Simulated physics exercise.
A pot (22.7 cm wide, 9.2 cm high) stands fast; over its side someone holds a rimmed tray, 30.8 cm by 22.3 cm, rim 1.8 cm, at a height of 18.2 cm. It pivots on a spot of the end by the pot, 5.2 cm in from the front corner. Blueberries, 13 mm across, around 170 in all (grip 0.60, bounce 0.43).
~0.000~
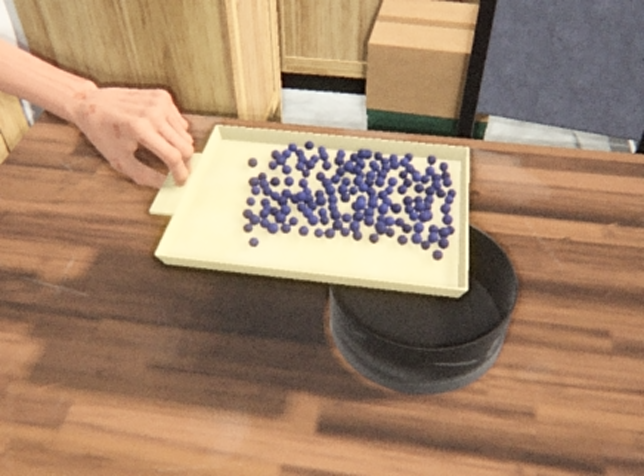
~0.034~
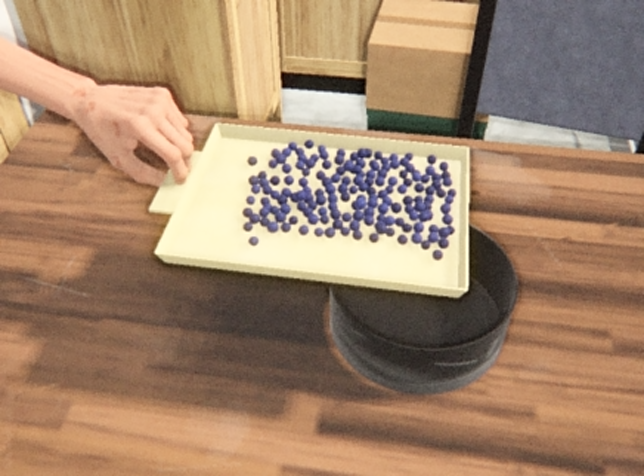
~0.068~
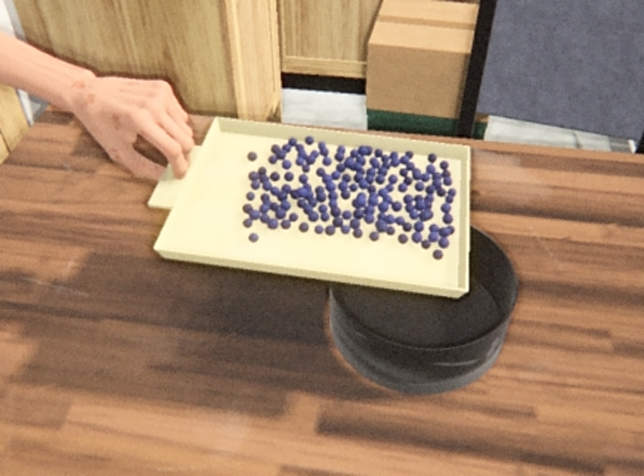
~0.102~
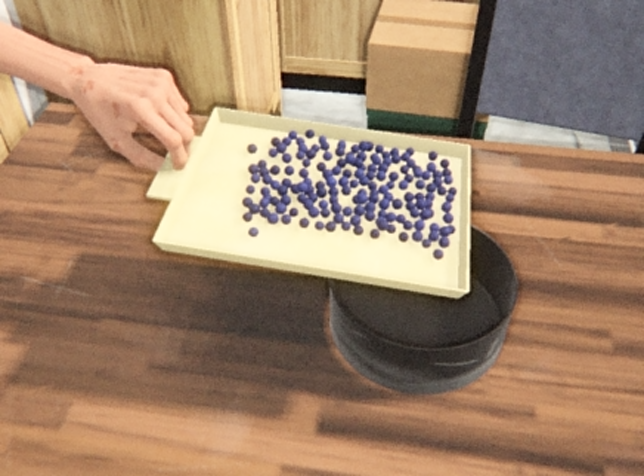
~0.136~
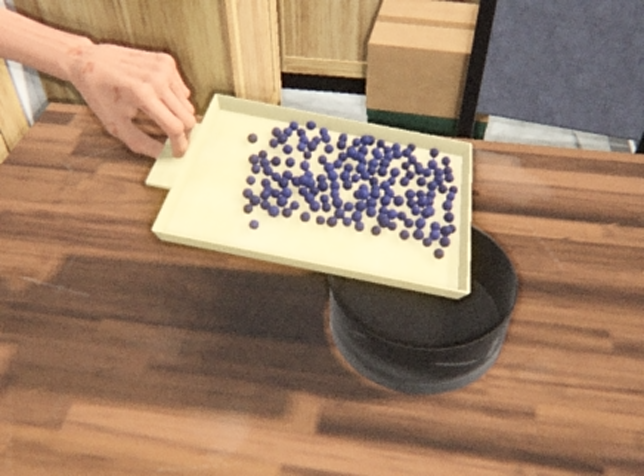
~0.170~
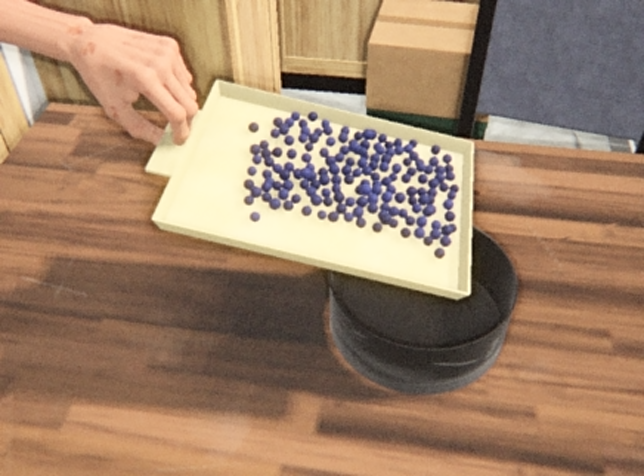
A hand at the upper left slowly raises the handle end of a pale yellow rimmed tray, tilting it gradually down toward the right while its right end stays nearly in place. Many small dark blue balls lie scattered across the tray, keeping almost the same arrangement, above a round black pot. The steady view looks down on a brown wooden surface, with a cardboard box and wooden panels behind.
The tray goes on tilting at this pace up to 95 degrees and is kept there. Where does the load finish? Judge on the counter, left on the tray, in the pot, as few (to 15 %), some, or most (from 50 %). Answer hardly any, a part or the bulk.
On the counter: The bulk; left on the tray: Hardly any; in the pot: A part.
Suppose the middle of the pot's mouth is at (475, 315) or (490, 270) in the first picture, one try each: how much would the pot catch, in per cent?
About 95 and 50 per cent.
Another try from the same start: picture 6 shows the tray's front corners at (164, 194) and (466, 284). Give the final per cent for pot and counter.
Pot 55, counter 45.
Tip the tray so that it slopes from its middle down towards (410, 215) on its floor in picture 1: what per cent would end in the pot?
Some 50 per cent.
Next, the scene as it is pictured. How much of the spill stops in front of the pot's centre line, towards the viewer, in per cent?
Some 90 per cent.
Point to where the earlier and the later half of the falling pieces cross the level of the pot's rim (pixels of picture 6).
First near (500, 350), later near (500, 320).
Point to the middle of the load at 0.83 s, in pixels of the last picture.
At about (483, 240).
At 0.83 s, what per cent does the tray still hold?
Roughly 75 per cent.
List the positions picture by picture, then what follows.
The first frame shows tray tilt 0 degrees, front corners at (163, 251) and (461, 285); middle of the pieces at (353, 191); pot at (423, 274).
The second frame shows tray tilt 0 degrees, front corners at (163, 249) and (461, 285); middle of the pieces at (353, 190).
The third frame shows tray tilt 2 degrees, front corners at (162, 245) and (461, 285); middle of the pieces at (353, 188).
The fourth frame shows tray tilt 4 degrees, front corners at (161, 237) and (462, 286), lowest corner right front; middle of the pieces at (354, 184).
The fifth frame shows tray tilt 8 degrees, front corners at (160, 227) and (463, 287), lowest corner right front; middle of the pieces at (355, 179).
The sixth frame shows tray tilt 11 degrees, front corners at (161, 216) and (463, 288), lowest corner right front; middle of the pieces at (357, 173); pot at (423, 274). Its pace works out near 100 degrees a second.
After 0.57 s, tilt 52 degrees; the tray holds 100 %, the pot 0 %.
After 0.83 s, tilt 79 degrees; the tray holds 75 %, the pot 0 %.
Then, at 1.20 s, tilt 95 degrees; the tray holds 0 %, the pot 25 %.
In the end, at 2.0 s, counter 75 %, tray 0 %, pot 25 %.
